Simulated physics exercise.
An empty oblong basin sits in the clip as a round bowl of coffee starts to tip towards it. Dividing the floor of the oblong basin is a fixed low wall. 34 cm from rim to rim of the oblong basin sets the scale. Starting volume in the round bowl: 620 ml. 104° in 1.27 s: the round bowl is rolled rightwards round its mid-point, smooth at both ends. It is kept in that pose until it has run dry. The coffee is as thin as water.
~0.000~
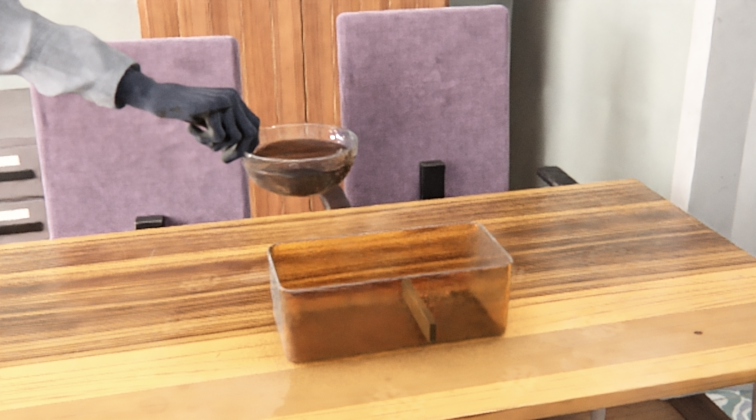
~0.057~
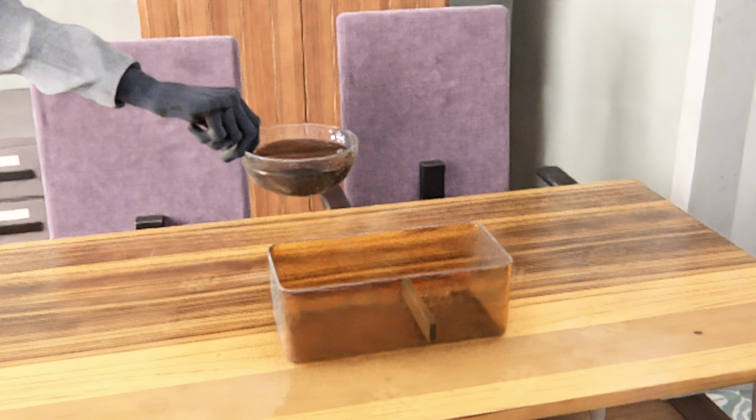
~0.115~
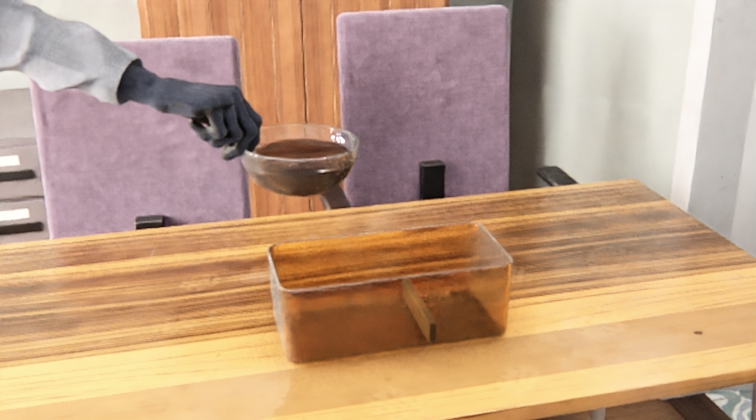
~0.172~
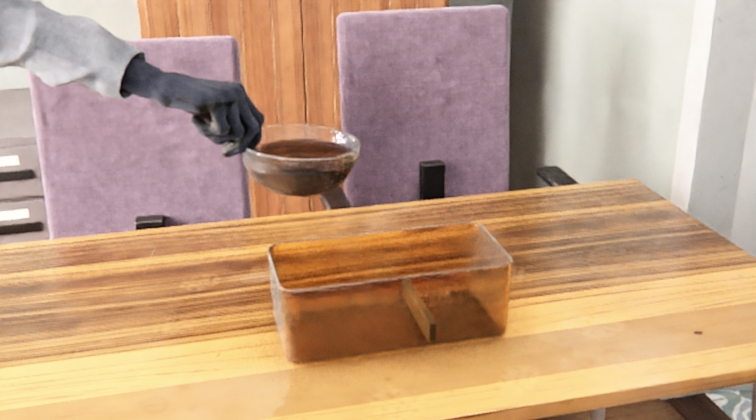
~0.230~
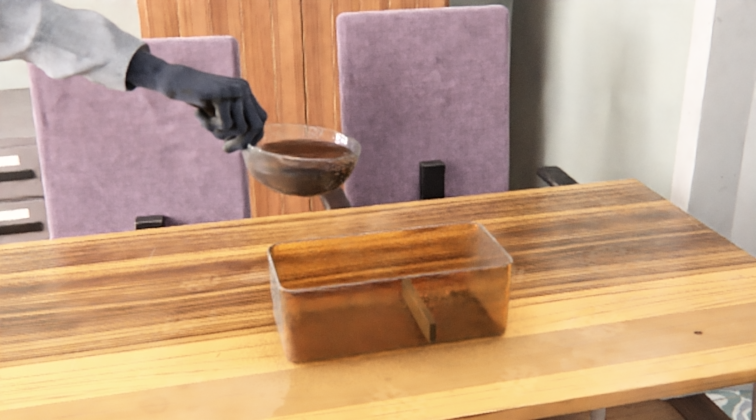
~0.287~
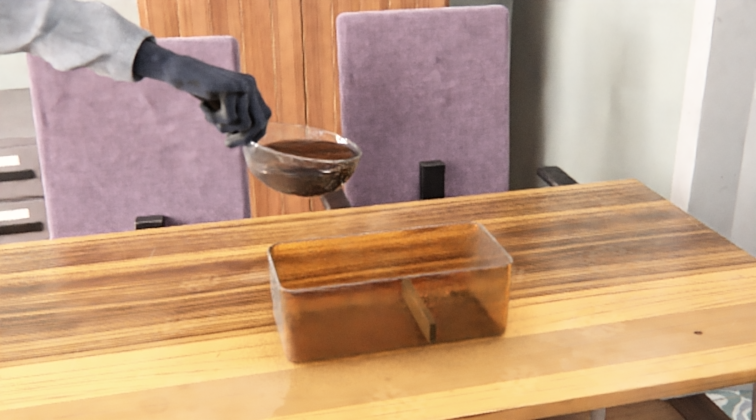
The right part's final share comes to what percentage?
It comes to roughly 16 %.
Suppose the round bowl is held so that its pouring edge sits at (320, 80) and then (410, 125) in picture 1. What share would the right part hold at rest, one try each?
I'd expect close to 15 per cent and then close to 80 per cent.
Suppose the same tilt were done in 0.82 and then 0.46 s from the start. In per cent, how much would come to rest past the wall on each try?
The first try gives around 15 percent, the second around 20 percent.
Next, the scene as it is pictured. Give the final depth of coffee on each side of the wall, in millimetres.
Final reading - left some 16 mm, right some 6 mm.
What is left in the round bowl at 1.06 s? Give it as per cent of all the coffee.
About 1 % is still there.
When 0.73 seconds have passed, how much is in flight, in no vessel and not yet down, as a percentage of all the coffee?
It comes to about 38 percent.
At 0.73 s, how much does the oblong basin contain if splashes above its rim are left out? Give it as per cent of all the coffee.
Near 22 in a hundred.
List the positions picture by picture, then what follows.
It leans 0°; its right rim is at (356, 138); the coffee meets the walls at (243, 158) and (352, 149); the oblong basin's rim runs from (274, 268) to (496, 242); the wall's top is at (418, 301), in the first frame.
It leans 1°; its right rim is at (356, 138); the coffee meets the walls at (244, 158) and (352, 149), in the second frame.
It leans 2°; its right rim is at (357, 140); the coffee meets the walls at (244, 158) and (351, 150), in the third frame.
It leans 5°; its right rim is at (358, 142); the coffee meets the walls at (245, 157) and (353, 151), in the fourth frame.
It leans 8°; its right rim is at (358, 146); the coffee meets the walls at (247, 157) and (354, 151), in the fifth frame.
It leans 13°; its right rim is at (359, 150); the coffee meets the walls at (248, 157) and (356, 151), in the sixth frame.
By 0.73 s the tilt is 64° and 40 per cent is still to pour, 20 is left of the wall and 1 right of it.
By 1.06 s the tilt is 97° and 1 per cent is still to pour, 79 is left of the wall and 13 right of it.
By 1.40 s the tilt is 104° and 0 per cent is still to pour, 83 is left of the wall and 16 right of it.
By 1.77 s the tilt is 104° and 0 per cent is still to pour, 83 is left of the wall and 16 right of it.
At rest 83 per cent lies left of the wall, 16 right of it and 1 outside.
